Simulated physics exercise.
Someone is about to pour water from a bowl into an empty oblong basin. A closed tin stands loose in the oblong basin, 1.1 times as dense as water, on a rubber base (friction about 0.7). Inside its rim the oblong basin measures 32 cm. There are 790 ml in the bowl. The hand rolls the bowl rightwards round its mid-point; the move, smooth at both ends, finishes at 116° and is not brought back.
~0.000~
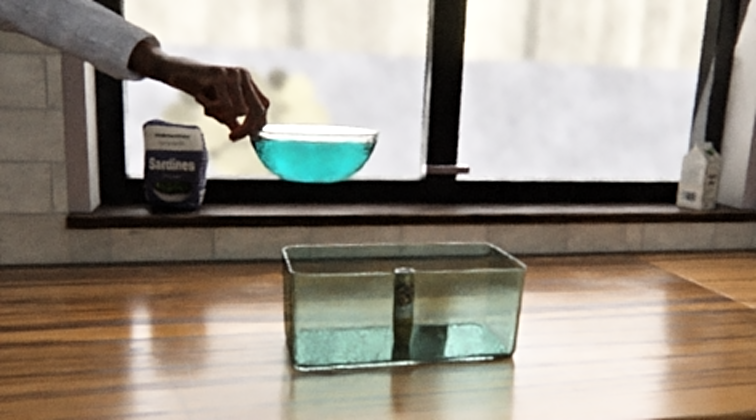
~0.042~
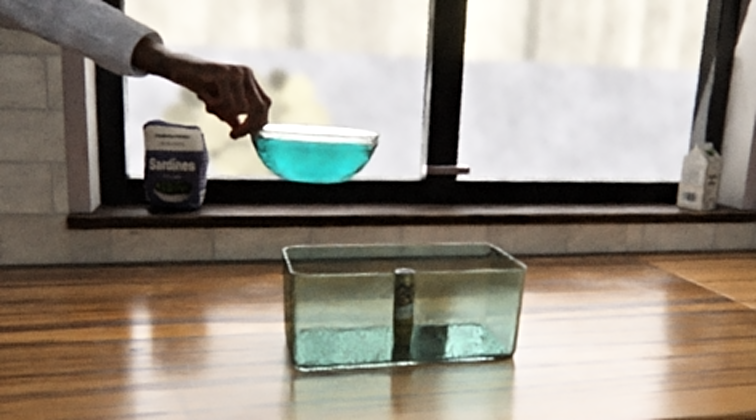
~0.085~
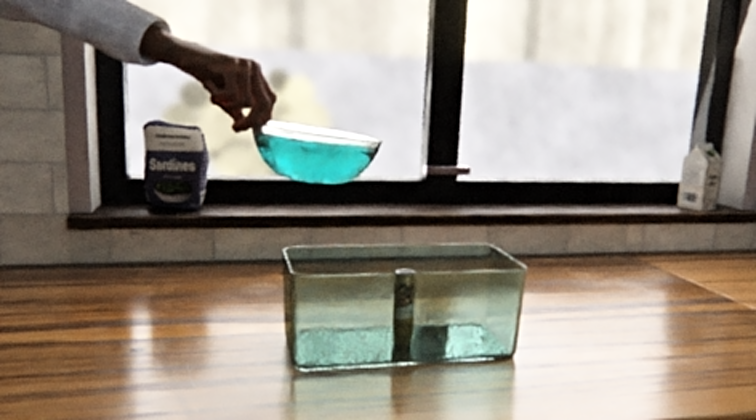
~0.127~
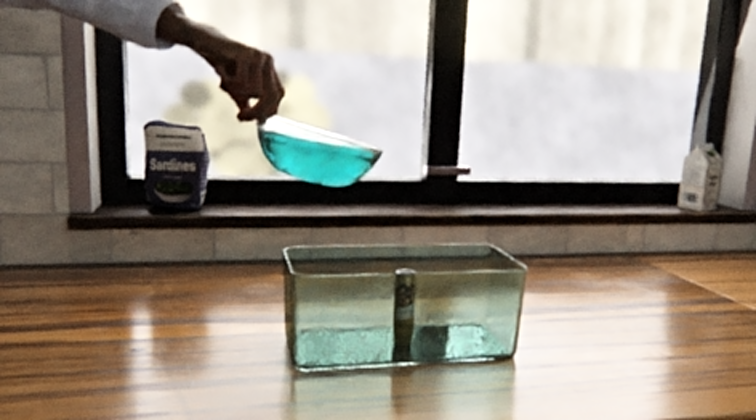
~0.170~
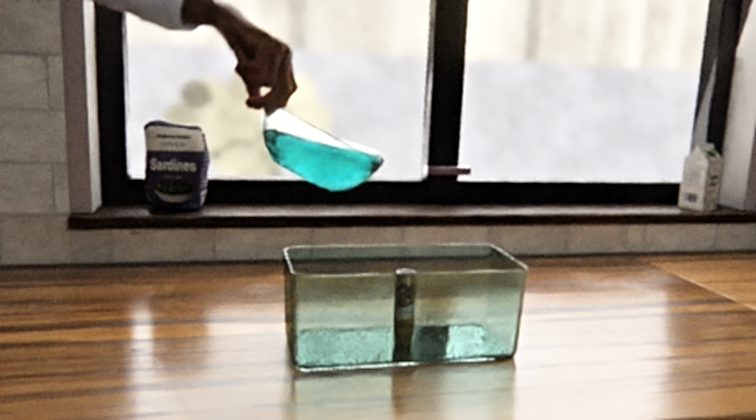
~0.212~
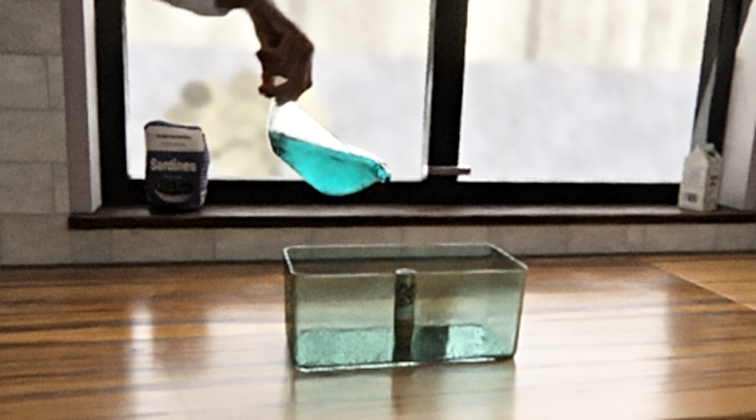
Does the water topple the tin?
It topples.
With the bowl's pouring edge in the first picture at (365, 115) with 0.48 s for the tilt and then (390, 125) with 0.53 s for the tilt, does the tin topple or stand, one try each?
First it goes over; then it stays up.
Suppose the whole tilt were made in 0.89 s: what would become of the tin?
Then it stays up.
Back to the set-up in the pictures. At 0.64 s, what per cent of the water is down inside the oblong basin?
About 96 per cent.
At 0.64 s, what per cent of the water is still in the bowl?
About 0 per cent.
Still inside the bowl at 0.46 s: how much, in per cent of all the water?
Near 0 in a hundred.
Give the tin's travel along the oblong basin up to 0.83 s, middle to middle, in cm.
About 6 cm.
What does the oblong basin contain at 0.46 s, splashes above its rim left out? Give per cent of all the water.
About 80 per cent.
By 0.46 s the tilt is 110° and 0 per cent is still to pour; the tin stands where it began.
By 0.64 s the tilt is 116° and 0 per cent is still to pour; the tin leans 13°.
By 0.83 s the tilt is 116° and 0 per cent is still to pour; the tin leans 55°.
By 1.04 s the tilt is 116° and 0 per cent is still to pour; the tin lies on its side.
At rest the tin lies on its side.
